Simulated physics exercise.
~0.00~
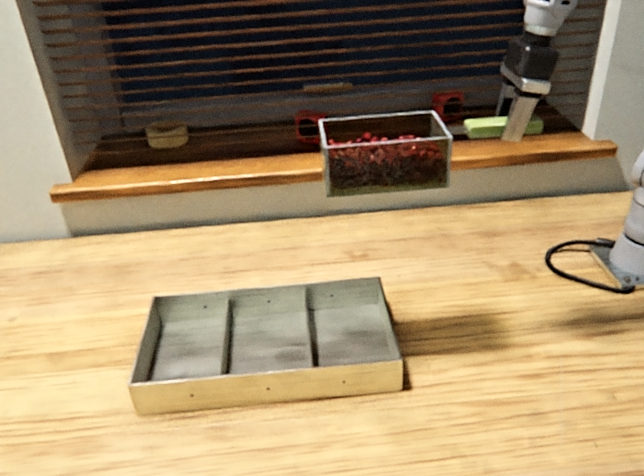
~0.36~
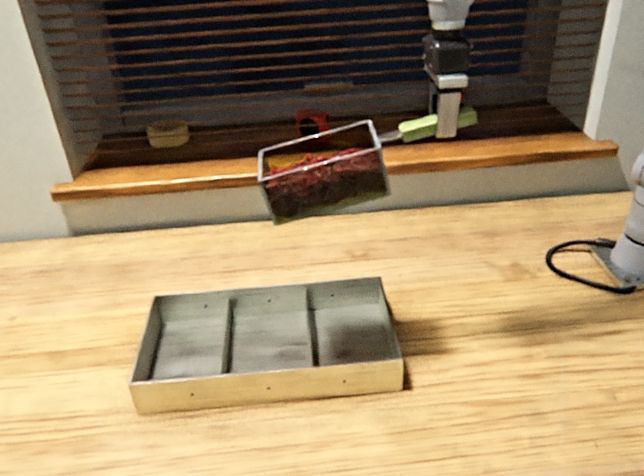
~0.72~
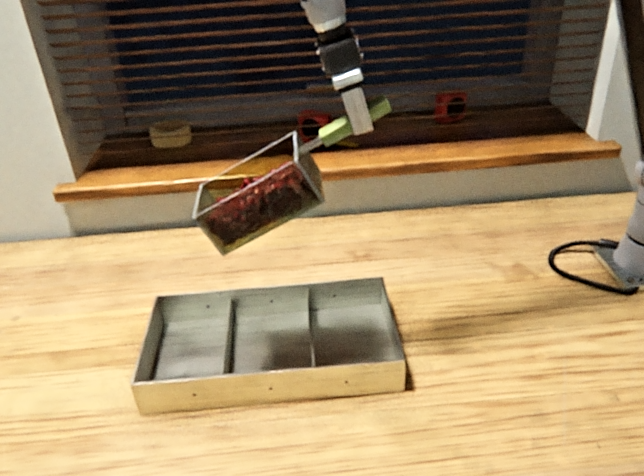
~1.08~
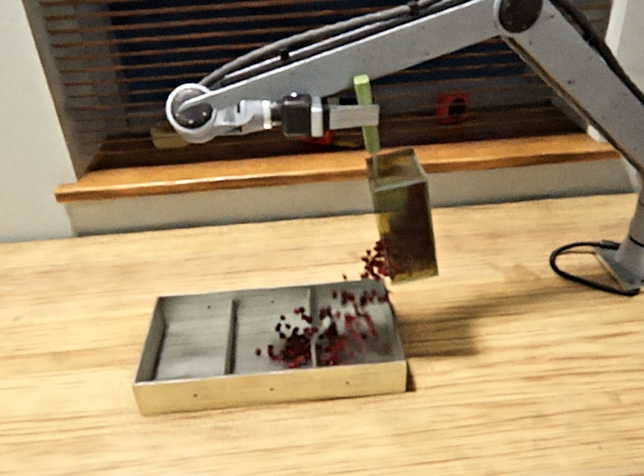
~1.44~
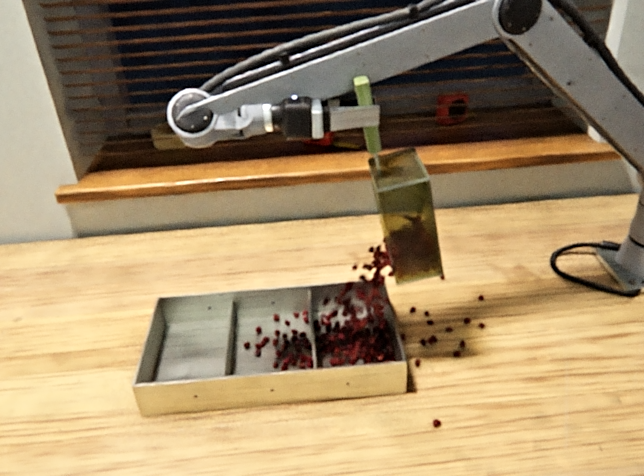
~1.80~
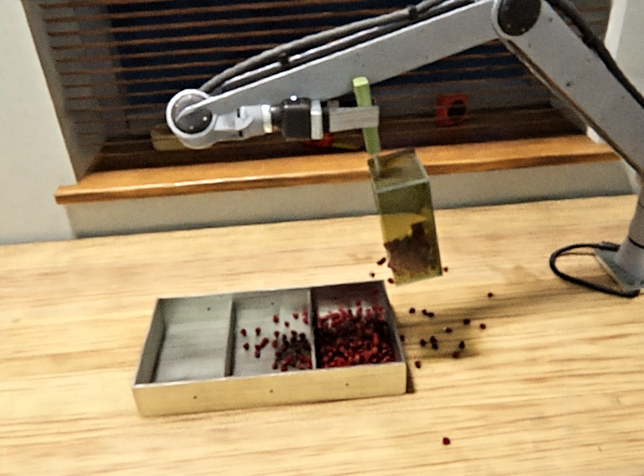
Robot arm carrying a clear box of red beans left, then tipping it over a divided tray, some scattering onto the table.
